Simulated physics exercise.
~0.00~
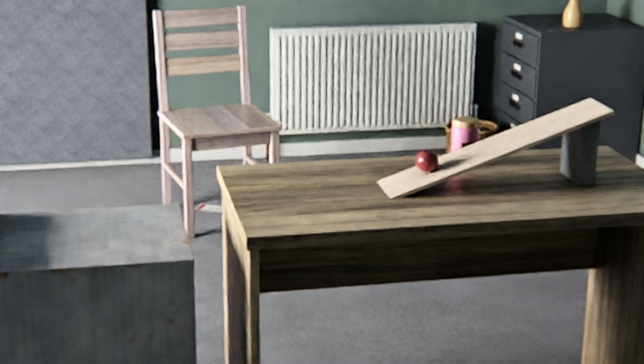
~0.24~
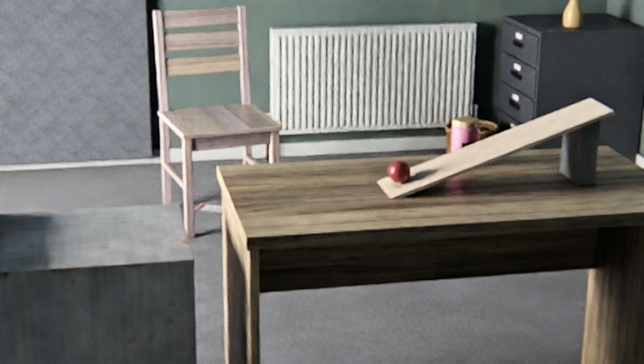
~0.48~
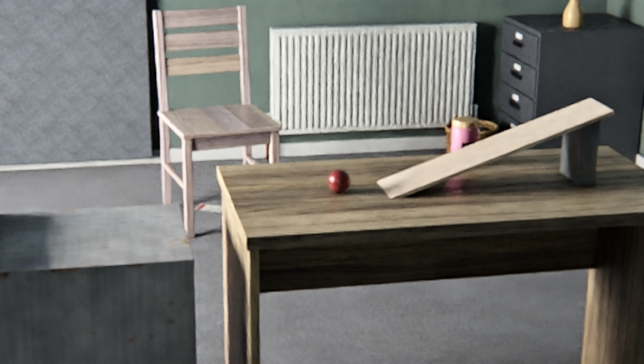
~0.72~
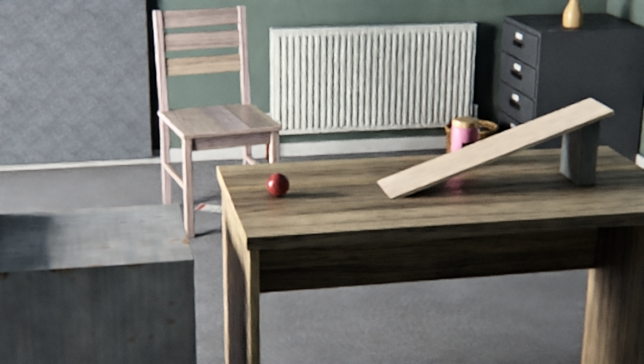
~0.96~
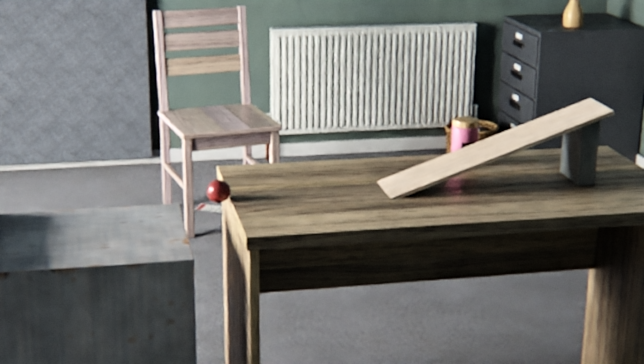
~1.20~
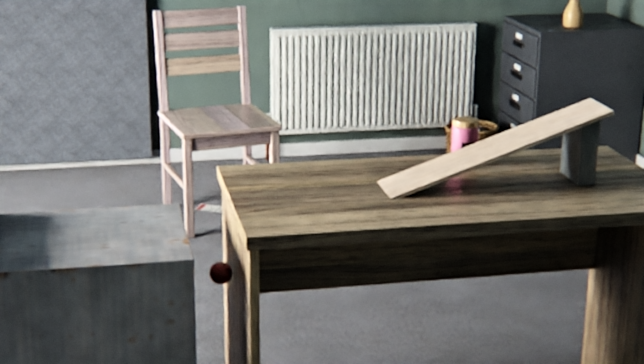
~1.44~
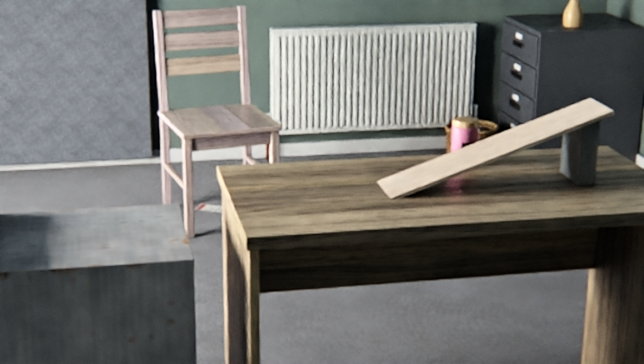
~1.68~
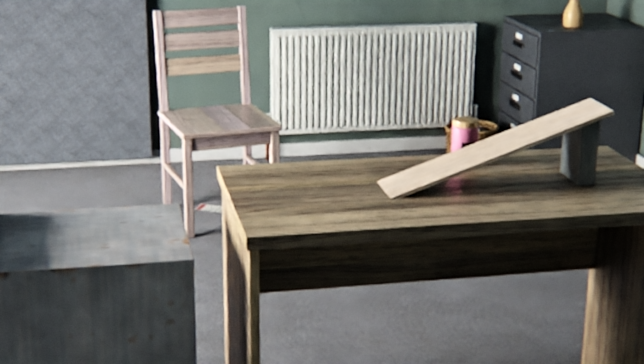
In a room with green walls and a grey floor, a still view from slightly above takes in a wooden table, with a pale chair and a white radiator behind it and a grey block across a narrow gap to the left. A fixed, light wooden ramp slopes down to the left on the table, with a pink jar behind it and a red apple near its foot. The apple rolls down off the ramp and crosses the tabletop leftward. It passes over the left edge, drops into the gap before the lower grey top, and disappears from view, while the jar stays put.
